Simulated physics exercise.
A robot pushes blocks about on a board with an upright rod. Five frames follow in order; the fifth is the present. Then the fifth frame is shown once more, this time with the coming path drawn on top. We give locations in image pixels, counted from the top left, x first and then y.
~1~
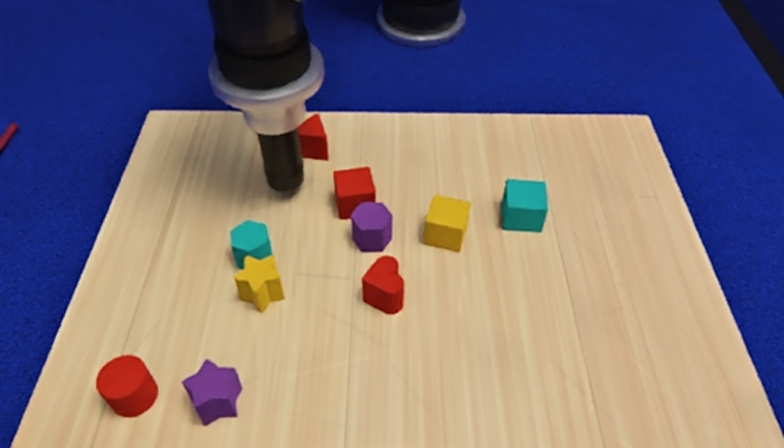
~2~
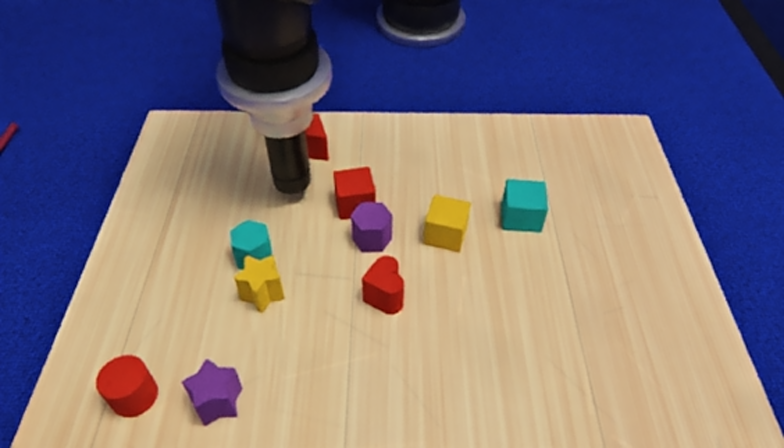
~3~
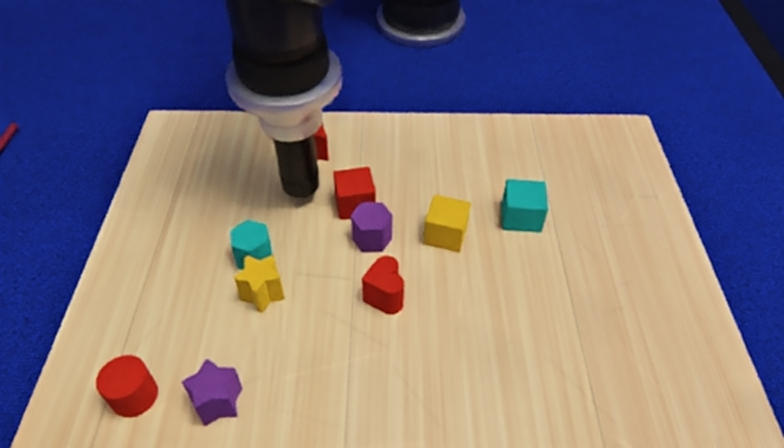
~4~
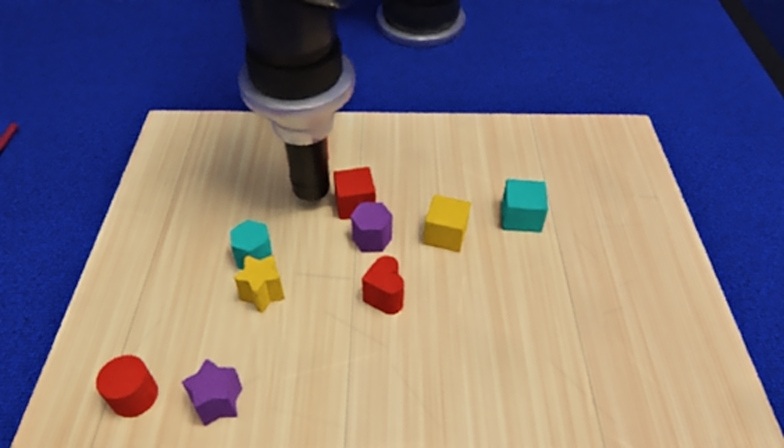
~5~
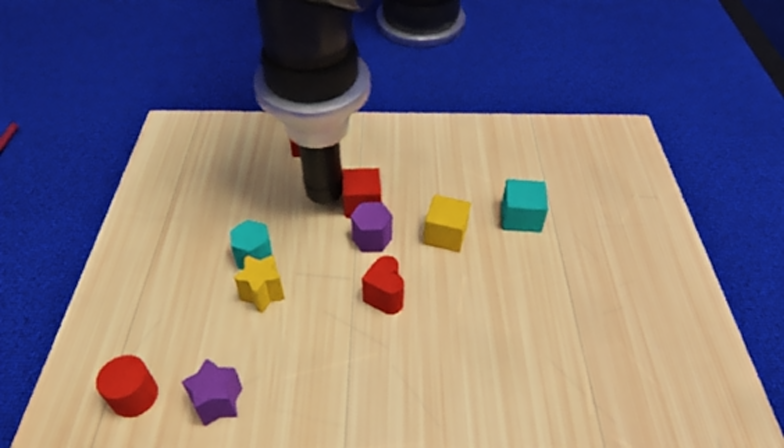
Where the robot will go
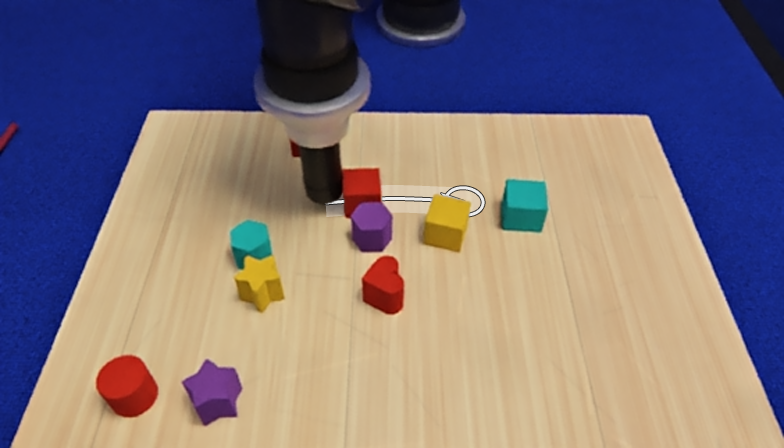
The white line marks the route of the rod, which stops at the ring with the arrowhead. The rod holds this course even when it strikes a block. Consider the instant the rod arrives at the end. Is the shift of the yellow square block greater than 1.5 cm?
Yes - that is the case.
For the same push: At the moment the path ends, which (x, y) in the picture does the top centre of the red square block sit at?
Answer: (506, 186).
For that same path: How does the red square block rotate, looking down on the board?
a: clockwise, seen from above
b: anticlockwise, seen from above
Letter a.
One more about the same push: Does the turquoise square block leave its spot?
Yes, I think so.
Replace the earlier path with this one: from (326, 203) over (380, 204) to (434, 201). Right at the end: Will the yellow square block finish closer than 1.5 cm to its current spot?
No
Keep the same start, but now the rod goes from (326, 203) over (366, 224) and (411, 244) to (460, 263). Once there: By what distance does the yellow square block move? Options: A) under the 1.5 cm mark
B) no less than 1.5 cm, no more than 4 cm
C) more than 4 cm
I choose B.
The line goes from (326, 203) via (395, 199), ending at (464, 201).
On the path given first. One third of the way, rod (372, 188); red square block (409, 182), turned 20° clockwise.
Two thirds of the way, rod (420, 188); red square block (458, 183), turned 25° clockwise; yellow square block (468, 216), turned 55° clockwise.
At the end, rod (466, 190); red square block (506, 186), turned 20° clockwise; purple six-sided block unmoved; yellow square block (469, 217), turned 60° clockwise; turquoise square block (544, 196).
